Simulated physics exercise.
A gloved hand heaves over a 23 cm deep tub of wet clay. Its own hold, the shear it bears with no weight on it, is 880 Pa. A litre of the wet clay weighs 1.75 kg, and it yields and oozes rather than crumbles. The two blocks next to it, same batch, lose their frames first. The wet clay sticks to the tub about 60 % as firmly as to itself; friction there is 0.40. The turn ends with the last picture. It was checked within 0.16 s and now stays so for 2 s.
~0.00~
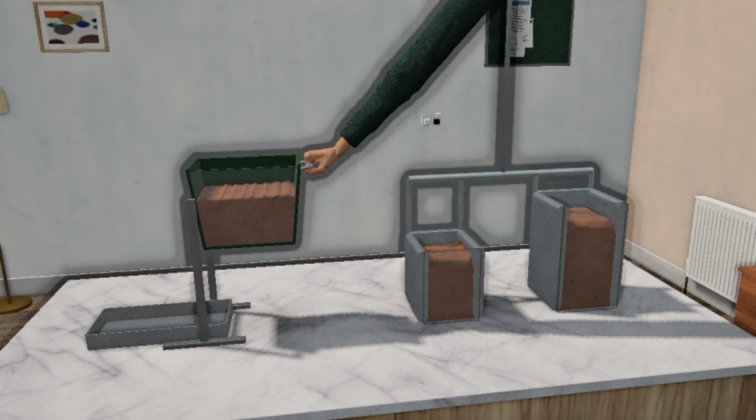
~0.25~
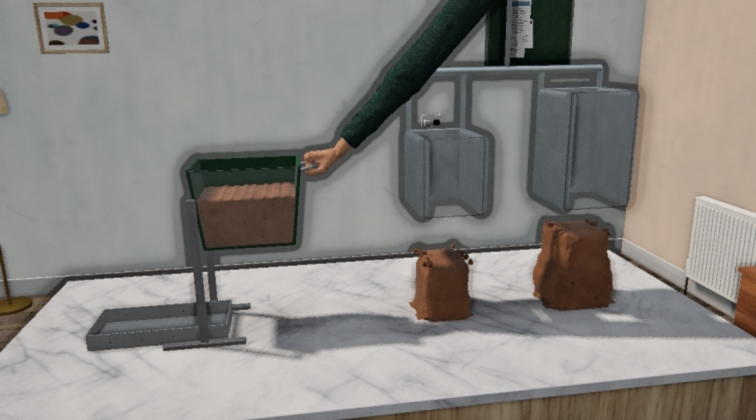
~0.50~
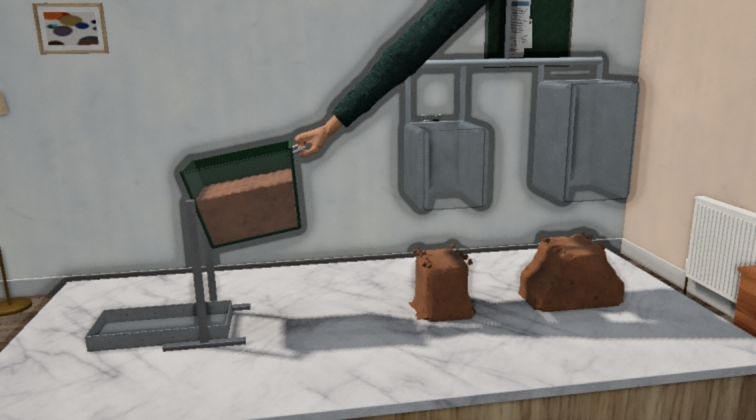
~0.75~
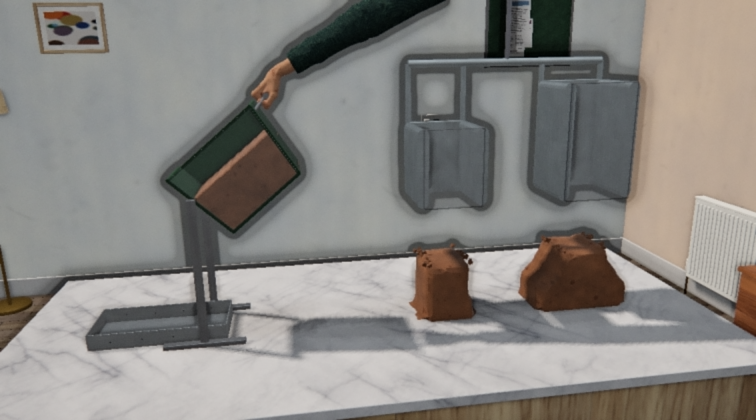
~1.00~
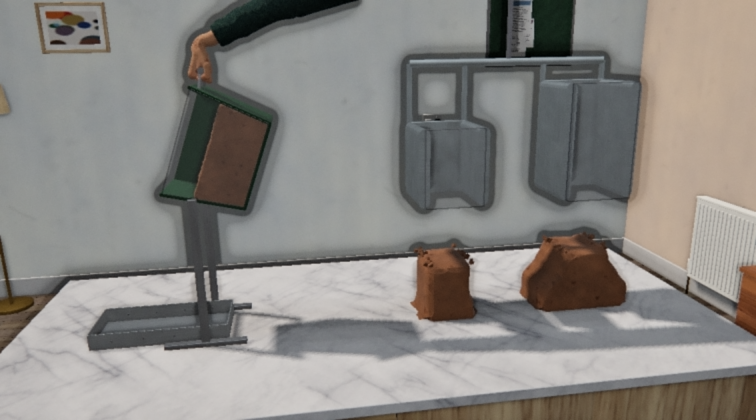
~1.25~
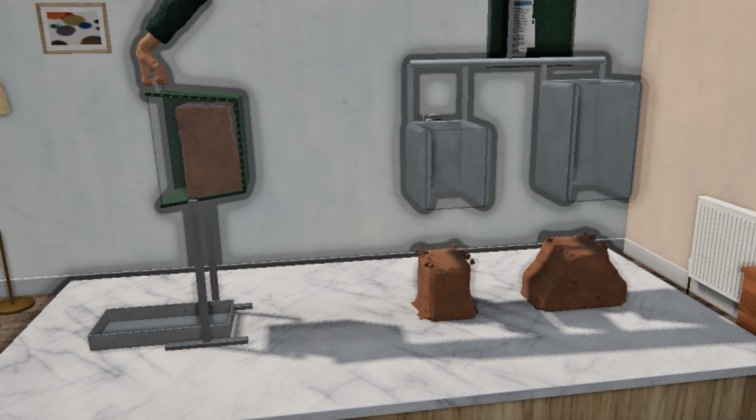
On a marble counter, grey moulds lifting off two brown clay blocks, the right one slumping, then a hand tilting a green tub leftward.
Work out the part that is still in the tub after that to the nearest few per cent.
About 42 %.
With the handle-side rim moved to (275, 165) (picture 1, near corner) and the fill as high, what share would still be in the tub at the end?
It would be near 100 %.
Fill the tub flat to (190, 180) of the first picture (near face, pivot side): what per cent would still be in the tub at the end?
It would be near 40 %.
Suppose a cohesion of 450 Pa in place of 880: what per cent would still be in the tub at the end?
In that case some 50 per cent.
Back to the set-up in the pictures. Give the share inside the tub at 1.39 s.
Some 100 per cent.
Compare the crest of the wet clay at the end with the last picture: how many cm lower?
About 13 cm.
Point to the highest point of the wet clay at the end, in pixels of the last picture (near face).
At about (218, 153).
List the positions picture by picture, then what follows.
In the first picture, handle-side rim at (297, 166), tilt 0 degrees; top of the wet clay at (228, 199); blocks stand 19 cm, 30 cm (left to right).
In the second picture, handle-side rim at (298, 167), tilt 0 degrees; top of the wet clay at (228, 199); blocks stand 19 cm, 26 cm (left to right).
In the third picture, handle-side rim at (289, 150), tilt 10 degrees; top of the wet clay at (286, 181); blocks stand 19 cm, 21 cm (left to right).
In the fourth picture, handle-side rim at (248, 108), tilt 40 degrees; top of the wet clay at (263, 137); blocks stand 19 cm, 21 cm (left to right).
In the fifth picture, handle-side rim at (189, 90), tilt 70 degrees; top of the wet clay at (219, 107); blocks stand 19 cm, 21 cm (left to right).
In the sixth picture, handle-side rim at (147, 96), tilt 91 degrees; top of the wet clay at (180, 108); blocks stand 19 cm, 21 cm (left to right).
After 1.39 s, the tub is at 91 degrees and holds 100 %.
After 1.56 s, the tub is at 91 degrees and holds 83 %.
After 1.73 s, the tub is at 91 degrees and holds 58 %.
After 1.90 s, the tub is at 91 degrees and holds 51 %.
After 3.25 s, at the end, the tub is at 91 degrees and holds 42 %.
